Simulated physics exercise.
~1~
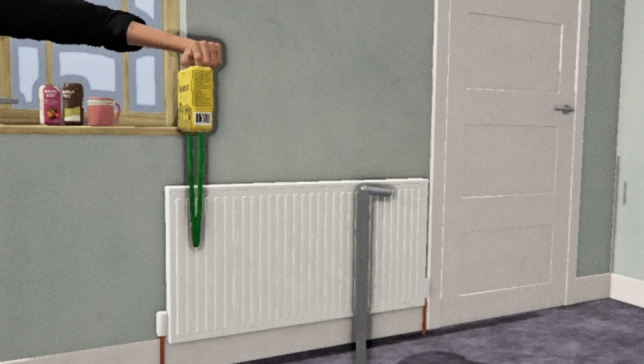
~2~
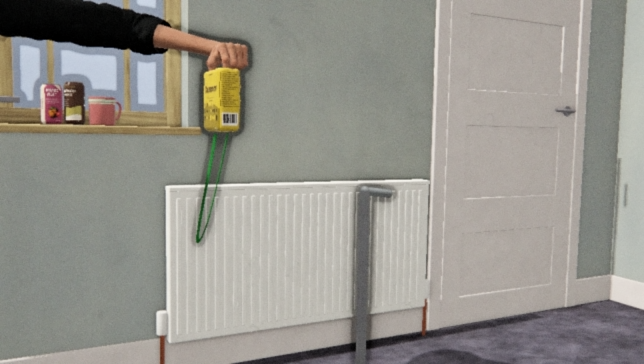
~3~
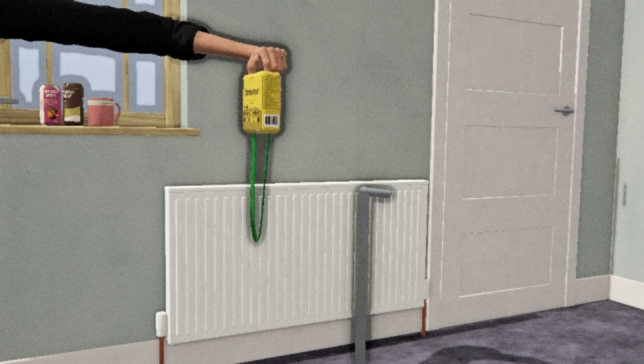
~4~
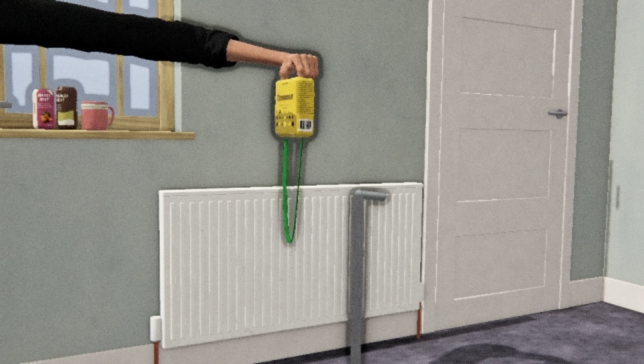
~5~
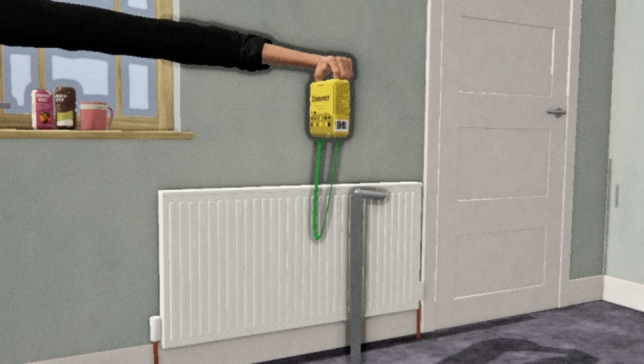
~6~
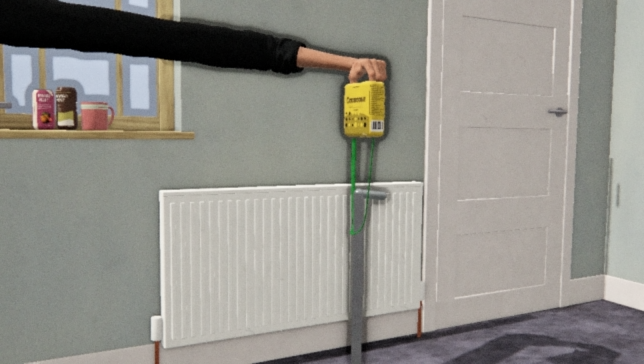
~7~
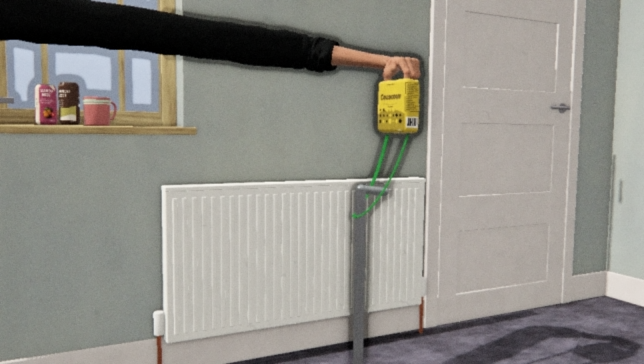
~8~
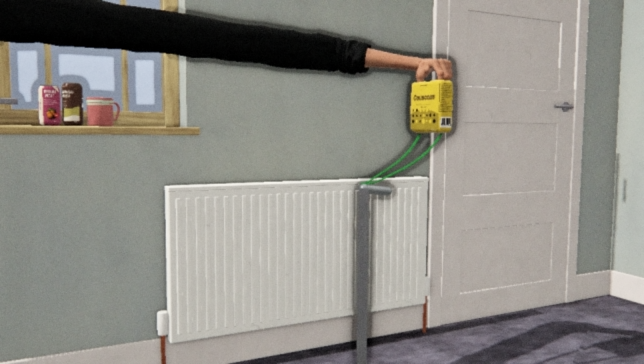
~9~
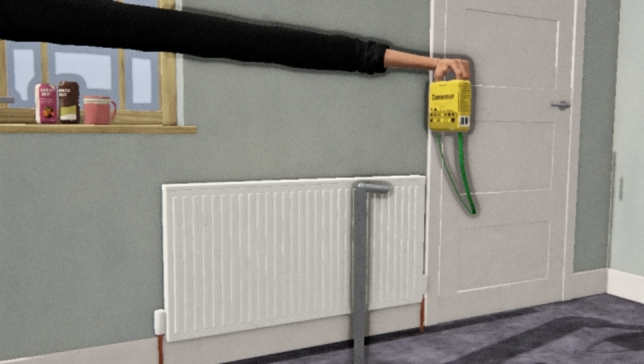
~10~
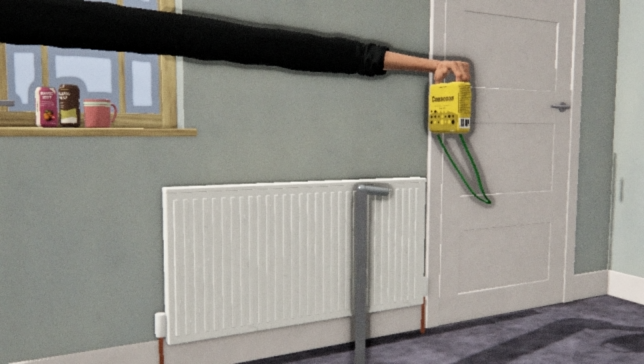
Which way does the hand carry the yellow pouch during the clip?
The hand carries the yellow pouch to the right, from beside the window across to the white door.
